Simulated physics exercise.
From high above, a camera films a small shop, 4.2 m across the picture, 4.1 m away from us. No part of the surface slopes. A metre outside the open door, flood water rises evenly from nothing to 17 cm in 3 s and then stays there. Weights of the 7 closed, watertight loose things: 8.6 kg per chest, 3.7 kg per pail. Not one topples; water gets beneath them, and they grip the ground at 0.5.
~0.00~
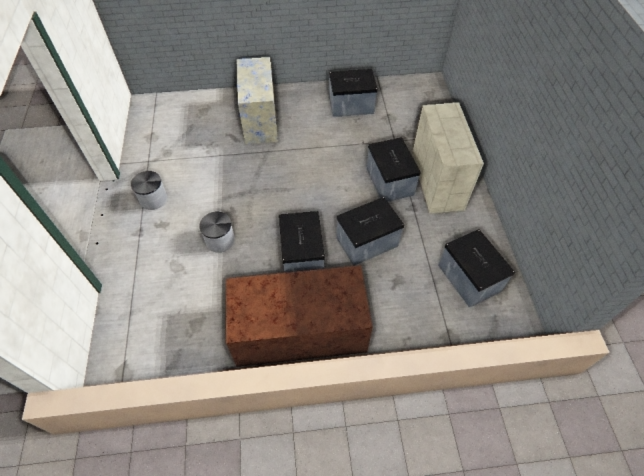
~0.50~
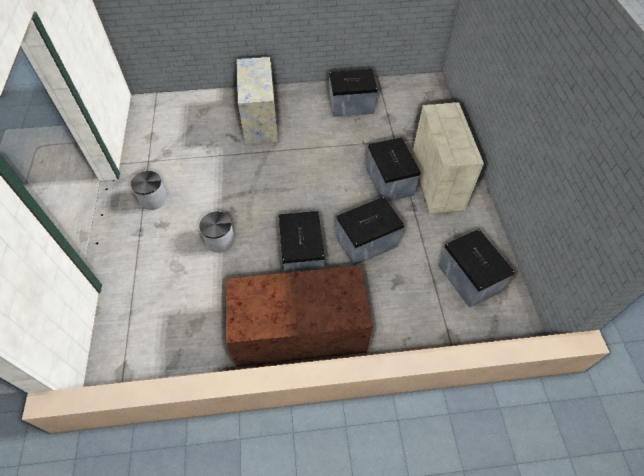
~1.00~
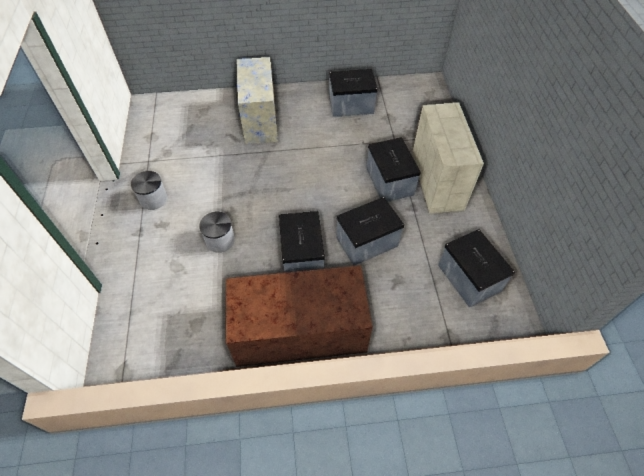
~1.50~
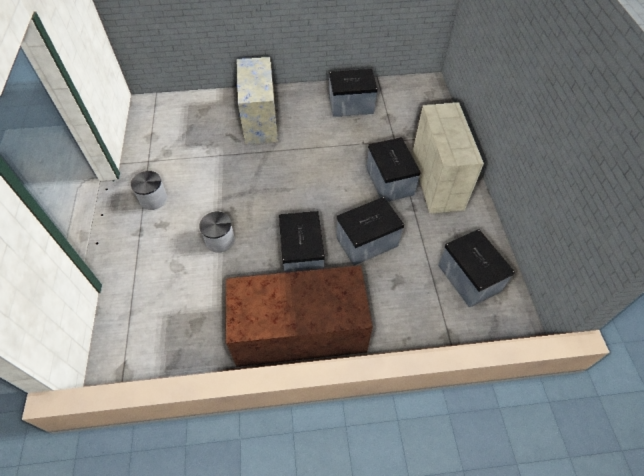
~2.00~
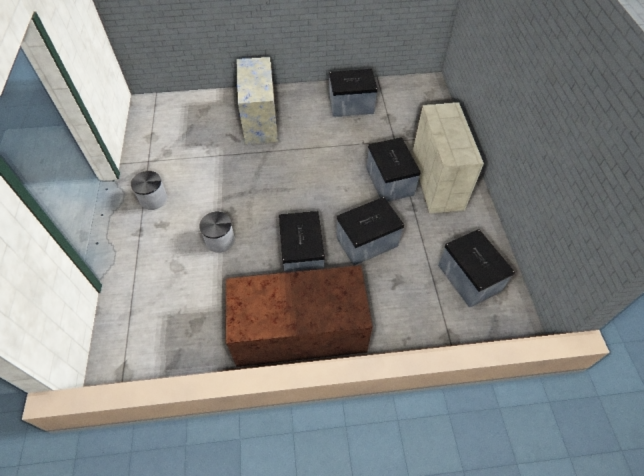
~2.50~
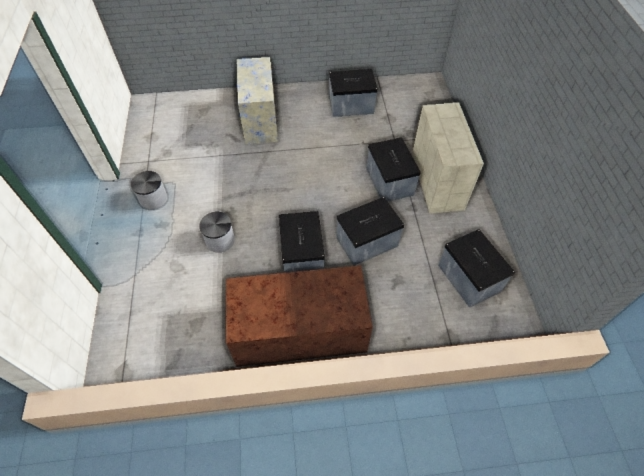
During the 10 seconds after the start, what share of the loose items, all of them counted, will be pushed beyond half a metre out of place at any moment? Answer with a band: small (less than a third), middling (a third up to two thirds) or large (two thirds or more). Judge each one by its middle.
Large.
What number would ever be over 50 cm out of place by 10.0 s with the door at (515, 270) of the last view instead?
You'd get 5 in that case.
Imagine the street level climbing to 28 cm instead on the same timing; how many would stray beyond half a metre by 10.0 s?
It would come to 7 of them.
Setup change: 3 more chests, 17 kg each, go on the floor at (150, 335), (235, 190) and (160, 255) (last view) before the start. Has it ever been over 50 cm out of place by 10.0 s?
The first one stays inside the mark, the next tops the mark, and the last tops the mark.
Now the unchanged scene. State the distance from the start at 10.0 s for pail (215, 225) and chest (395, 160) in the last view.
Shifts: 300 cm / 150 cm.
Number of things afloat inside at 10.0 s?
Count at that moment: 7.
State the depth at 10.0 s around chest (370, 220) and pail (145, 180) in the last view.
I'd put it at 10 cm and 10 cm respectively.
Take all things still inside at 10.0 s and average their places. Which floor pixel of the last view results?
I'd say about (418, 182) in the last view.
After 3.5 s 0 of 7 are over 50 cm from their spots; 0 afloat.
After 4.5 s 2 of 7 are over 50 cm from their spots; 0 afloat.
After 7.0 s 5 of 7 are over 50 cm from their spots; 4 afloat.
After 10.0 s 7 of 7 are over 50 cm from their spots, and 7 have been at some point; 7 afloat.
